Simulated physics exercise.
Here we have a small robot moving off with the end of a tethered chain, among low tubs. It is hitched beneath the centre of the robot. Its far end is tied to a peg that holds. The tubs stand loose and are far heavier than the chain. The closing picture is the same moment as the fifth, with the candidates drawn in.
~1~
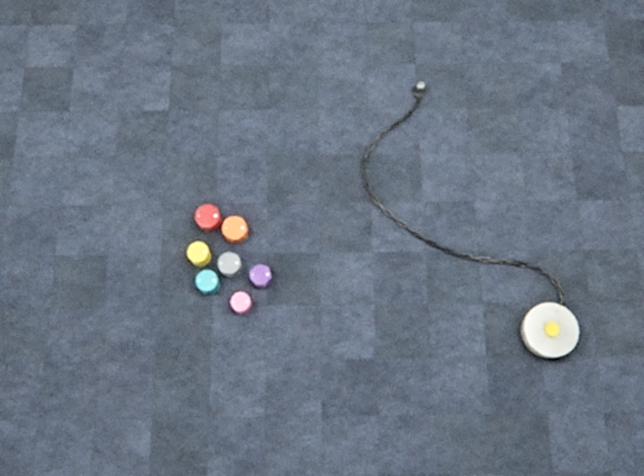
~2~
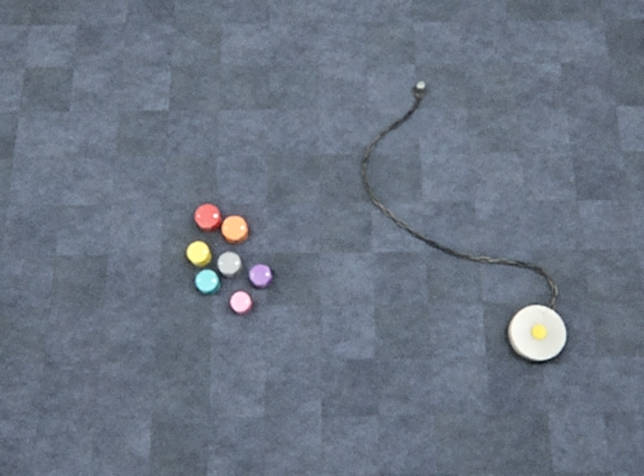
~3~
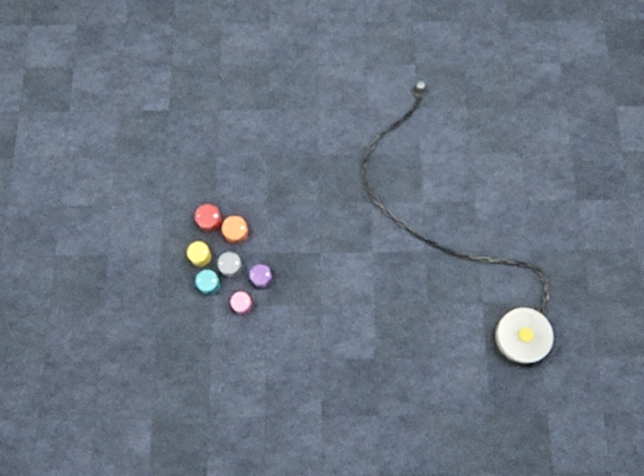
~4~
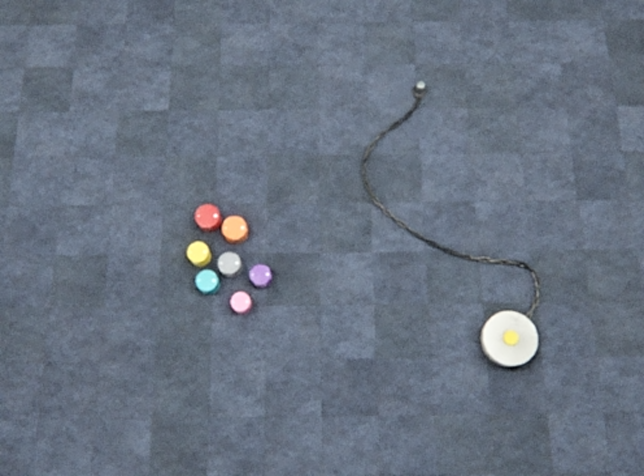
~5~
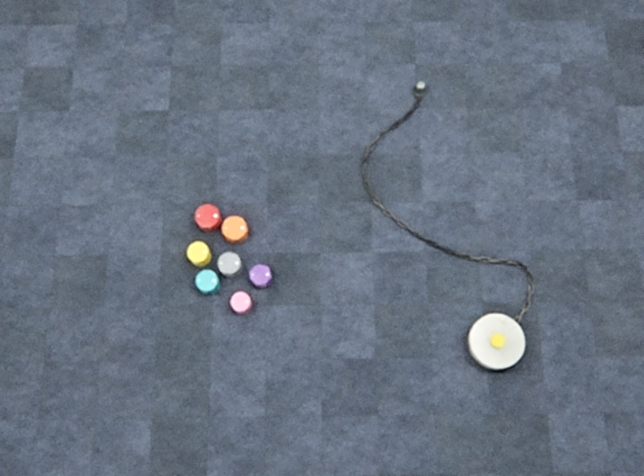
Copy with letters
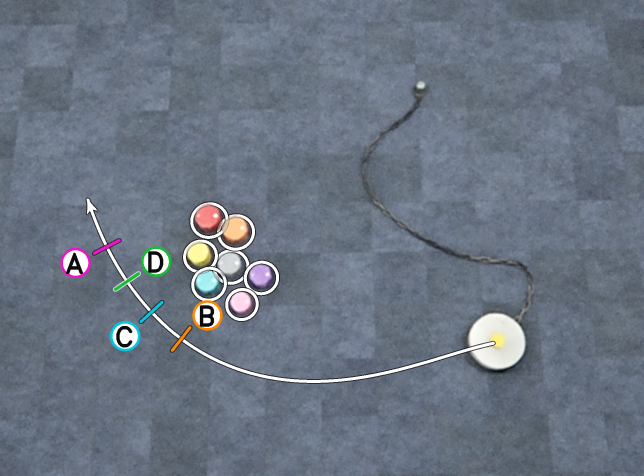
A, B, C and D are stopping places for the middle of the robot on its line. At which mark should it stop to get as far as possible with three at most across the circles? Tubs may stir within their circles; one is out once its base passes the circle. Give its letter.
No farther than D.
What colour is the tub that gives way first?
The pink one.
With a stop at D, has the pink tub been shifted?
By then, yes.
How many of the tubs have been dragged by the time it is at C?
The count is none.
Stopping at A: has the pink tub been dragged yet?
Yes.
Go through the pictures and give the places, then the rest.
In the first frame, orange tub (235, 230); yellow tub (199, 254); turquoise tub (208, 282).
In the second frame, robot (536, 334); purple tub (261, 276).
In the third frame, robot (523, 336); pink tub (241, 303).
In the fourth frame, robot (509, 339); grey tub (230, 265).
In the fifth frame, robot (496, 342); yellow tub (199, 254); turquoise tub (208, 282); purple tub (261, 276).
On the marked copy, A at (107, 247); B at (181, 339); C at (151, 312); D at (127, 282); the route from (493, 343) via (243, 371) to (88, 200).
With D. Early on, robot (356, 377).
Further on, robot (213, 358).
At the end, robot (125, 279); pink tub (234, 284); one over the rings.
As for the rest, A has five over the rings; B is within the limit but short; C is within the limit but short.
